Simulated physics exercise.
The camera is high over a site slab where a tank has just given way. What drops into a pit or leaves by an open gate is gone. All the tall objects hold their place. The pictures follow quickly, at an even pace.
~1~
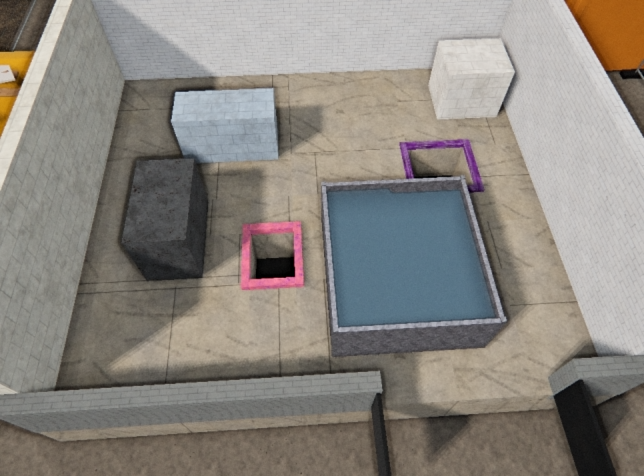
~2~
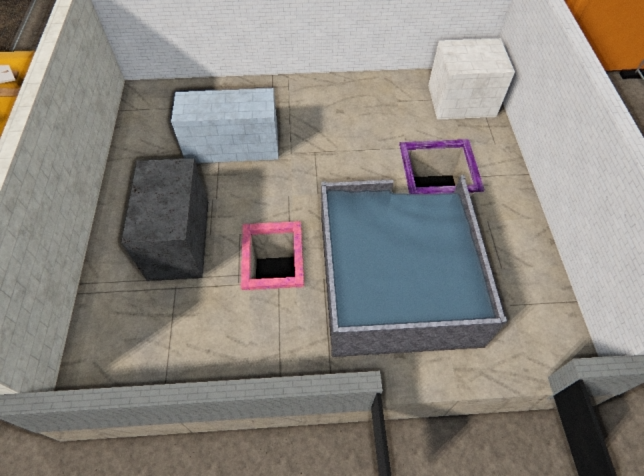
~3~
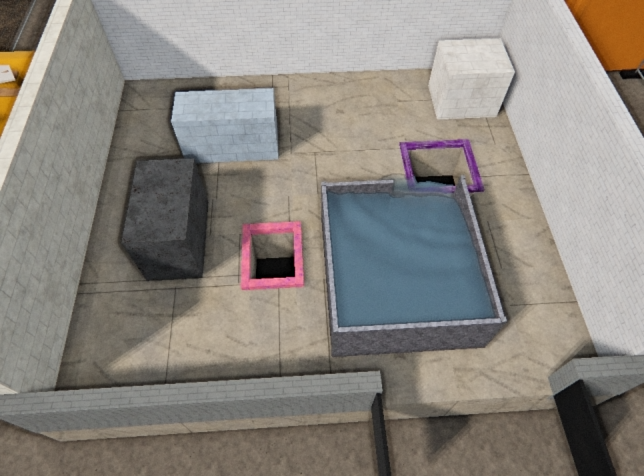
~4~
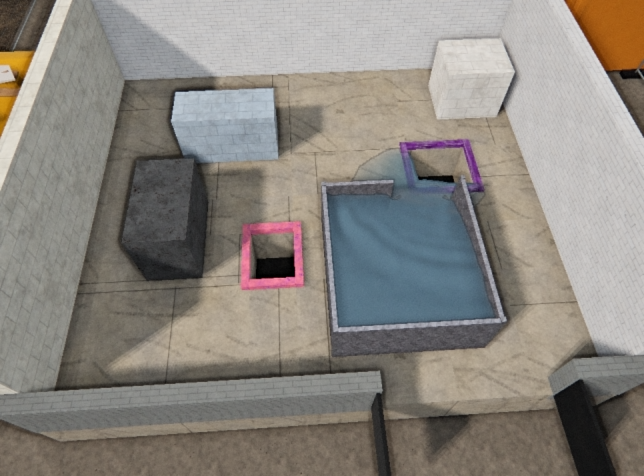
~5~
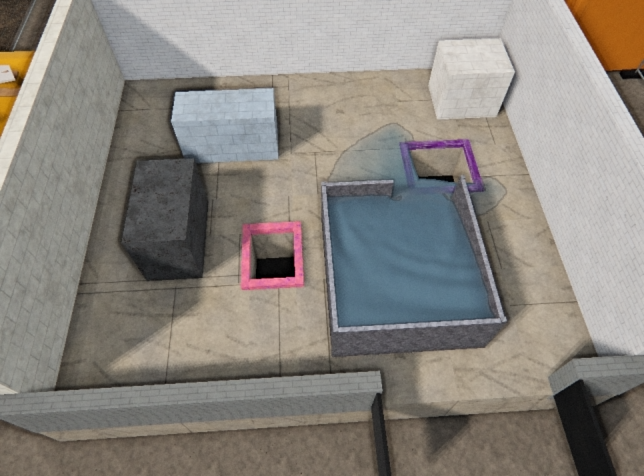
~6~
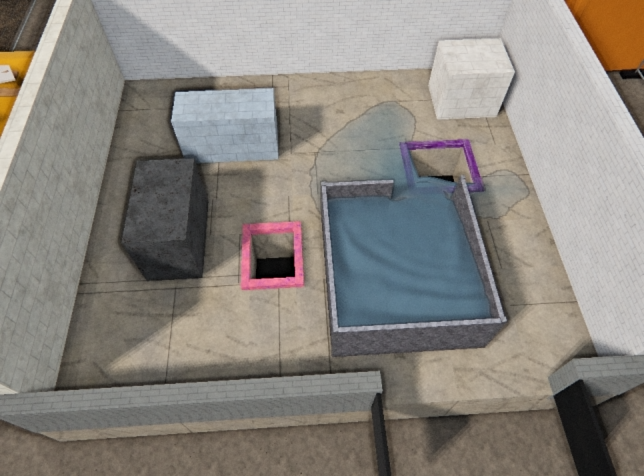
Water lies still in an open grey-walled tank at the right of a walled, tan stone slab, seen from high above. A dark block and a pale blue block stand at left, a white block at the far right corner, with a pink-rimmed pit left of the tank and a purple-rimmed one behind it. A gap opens in the tank's far wall, and water pours out, spreading thinly around the purple rim.
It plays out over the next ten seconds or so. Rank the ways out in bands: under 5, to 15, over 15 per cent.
The gate takes less than 5 %; the pink pit takes less than 5 %; the purple pit takes more than 15 %.
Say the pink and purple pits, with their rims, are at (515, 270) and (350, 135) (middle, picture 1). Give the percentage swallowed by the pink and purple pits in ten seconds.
Per cent: Pink 4, purple 20.
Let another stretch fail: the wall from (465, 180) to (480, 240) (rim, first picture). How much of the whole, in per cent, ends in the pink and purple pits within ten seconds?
In per cent: Pink 0, purple 10.
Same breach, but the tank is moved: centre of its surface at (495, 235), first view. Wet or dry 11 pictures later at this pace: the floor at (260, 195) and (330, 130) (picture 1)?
As listed: No water, under water.
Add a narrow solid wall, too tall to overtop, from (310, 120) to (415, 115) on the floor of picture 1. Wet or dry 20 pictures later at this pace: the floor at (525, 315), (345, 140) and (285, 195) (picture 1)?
One after the other: Not flooded, under water, flooded.
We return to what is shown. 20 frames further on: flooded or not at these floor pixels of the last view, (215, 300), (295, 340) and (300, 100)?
As listed: Free of water, no water, wet.
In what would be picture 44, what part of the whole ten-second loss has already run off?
Roughly 85 per cent.
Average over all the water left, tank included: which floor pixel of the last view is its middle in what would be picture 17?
Roughly at (390, 237).
A moment on, water covers 20 % of the floor; the gate 0 %, the pink pit 0 %, the purple pit 12 %.
Next, water covers 30 % of the floor; the gate 0 %, the pink pit 0 %, the purple pit 21 %.
Then, water covers 40 % of the floor; the gate 0 %, the pink pit 0 %, the purple pit 29 %.
Later, water covers 60 % of the floor; the gate 0 %, the pink pit 0 %, the purple pit 37 %.
In the end, water covers 85 % of the floor; the gate 1 %, the pink pit 0 %, the purple pit 42 %.
